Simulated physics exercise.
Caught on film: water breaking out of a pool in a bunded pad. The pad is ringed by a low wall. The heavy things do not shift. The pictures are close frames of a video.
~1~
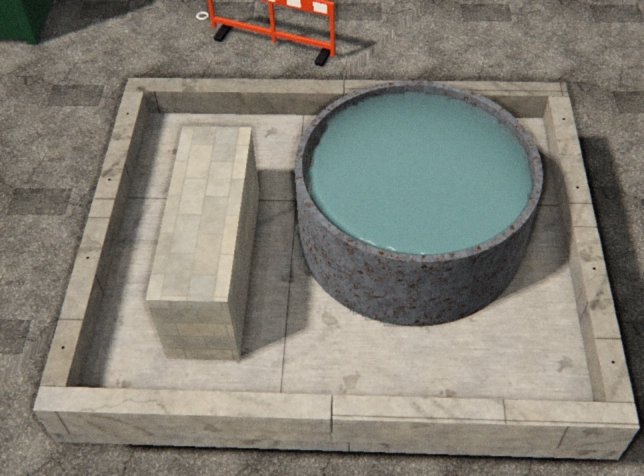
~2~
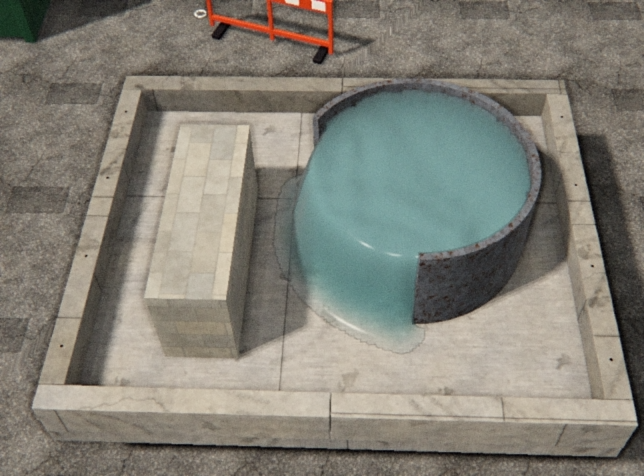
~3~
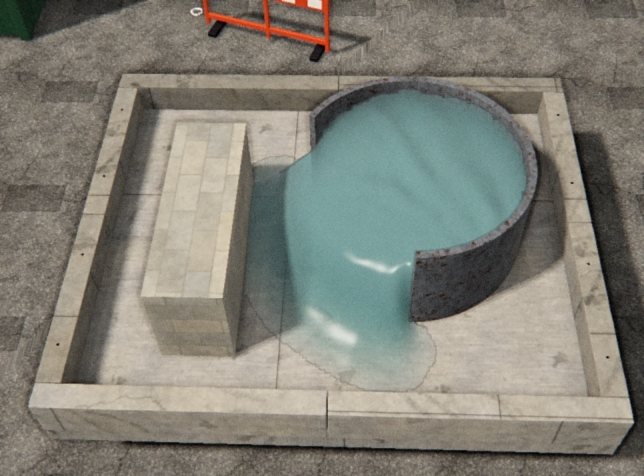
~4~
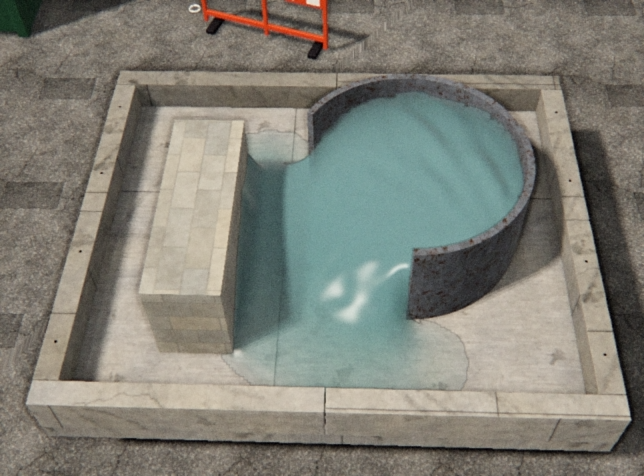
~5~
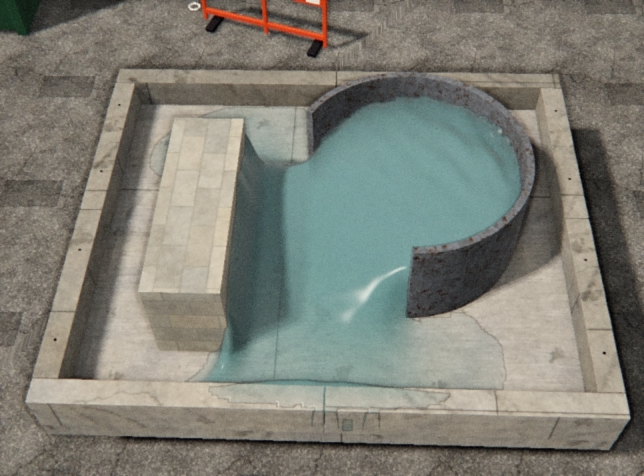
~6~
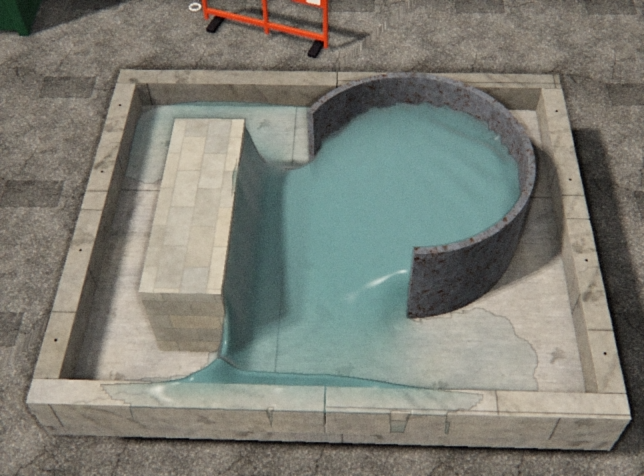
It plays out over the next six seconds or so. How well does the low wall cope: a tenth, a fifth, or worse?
The share lost is between a tenth and a fifth.
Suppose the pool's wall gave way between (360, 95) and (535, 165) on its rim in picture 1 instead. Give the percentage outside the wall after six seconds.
Roughly 28 per cent.
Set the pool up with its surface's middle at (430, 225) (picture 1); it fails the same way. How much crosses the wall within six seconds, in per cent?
About 16 per cent.
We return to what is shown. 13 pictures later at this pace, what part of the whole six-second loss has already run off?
About 90 per cent.
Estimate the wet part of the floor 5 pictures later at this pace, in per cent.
About 65 per cent.
A moment on, water covers 50 % of the floor; the low wall has let 2 % over.
Next, water covers 60 % of the floor; the low wall has let 5 % over.
Then, water covers 85 % of the floor; the low wall has let 12 % over.
Later, water covers 80 % of the floor; the low wall has let 13 % over.
In the end, water covers 80 % of the floor; the low wall has let 13 % over.
